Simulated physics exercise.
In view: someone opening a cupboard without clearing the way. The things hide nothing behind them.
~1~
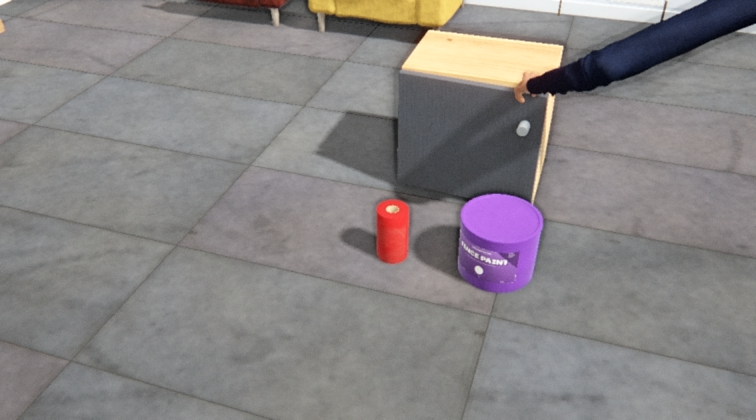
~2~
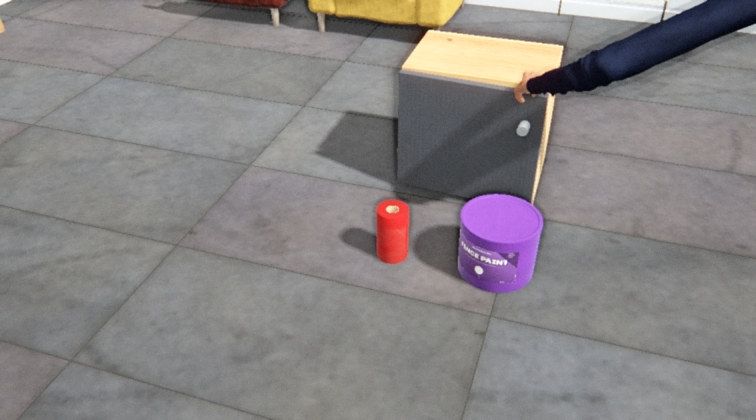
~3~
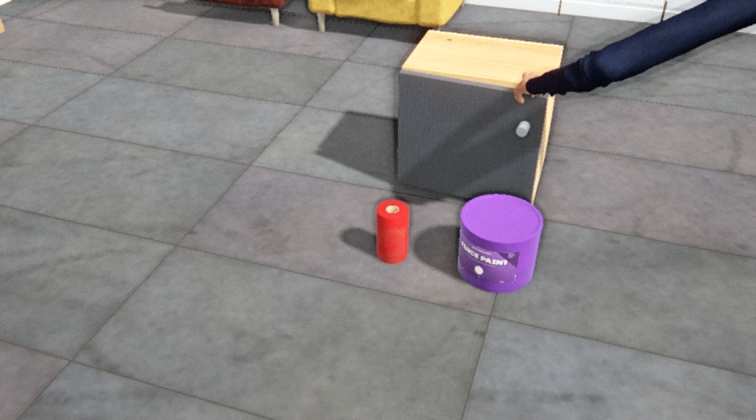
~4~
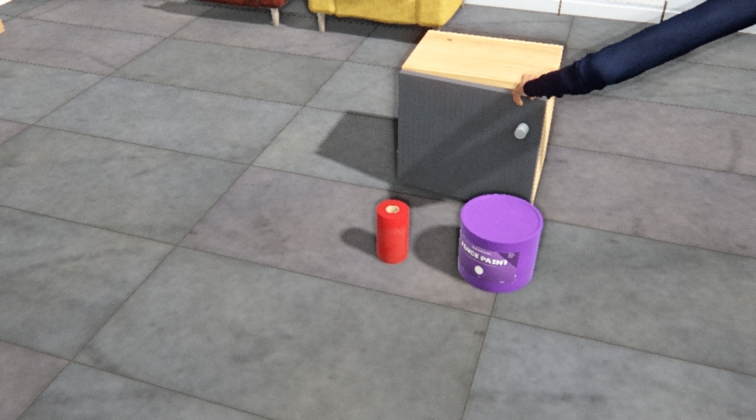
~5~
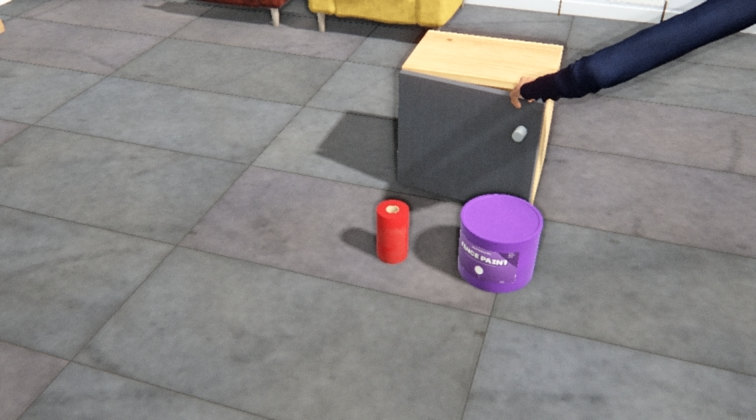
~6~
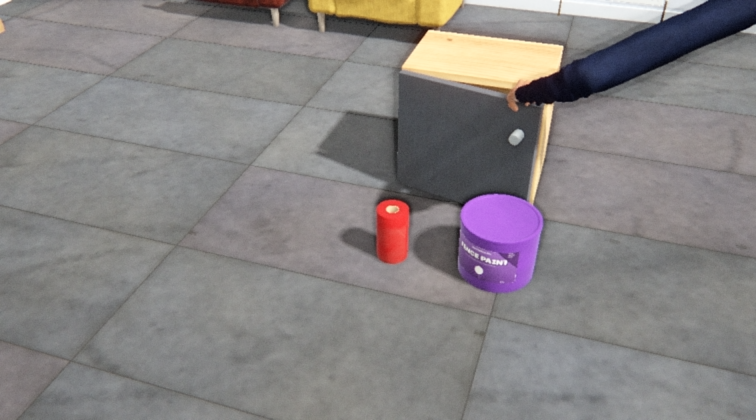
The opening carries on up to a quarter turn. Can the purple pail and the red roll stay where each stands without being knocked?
I reckon the purple pail is displaced; I reckon the red roll is displaced.
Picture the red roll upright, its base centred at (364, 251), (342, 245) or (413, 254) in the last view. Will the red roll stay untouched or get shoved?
First it gets hit, then it goes untouched, and last it gets hit.
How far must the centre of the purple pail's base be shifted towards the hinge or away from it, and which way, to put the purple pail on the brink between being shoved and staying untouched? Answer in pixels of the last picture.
Looks like close to 16 pixels, moving right.
Then, 0.90 s past the last view, door 42° open; purple pail travelled a little near (485, 263); red roll at rest near (392, 232).
Finally, the purple pail gets knocked, near (484, 267); the red roll gets knocked, near (344, 229).
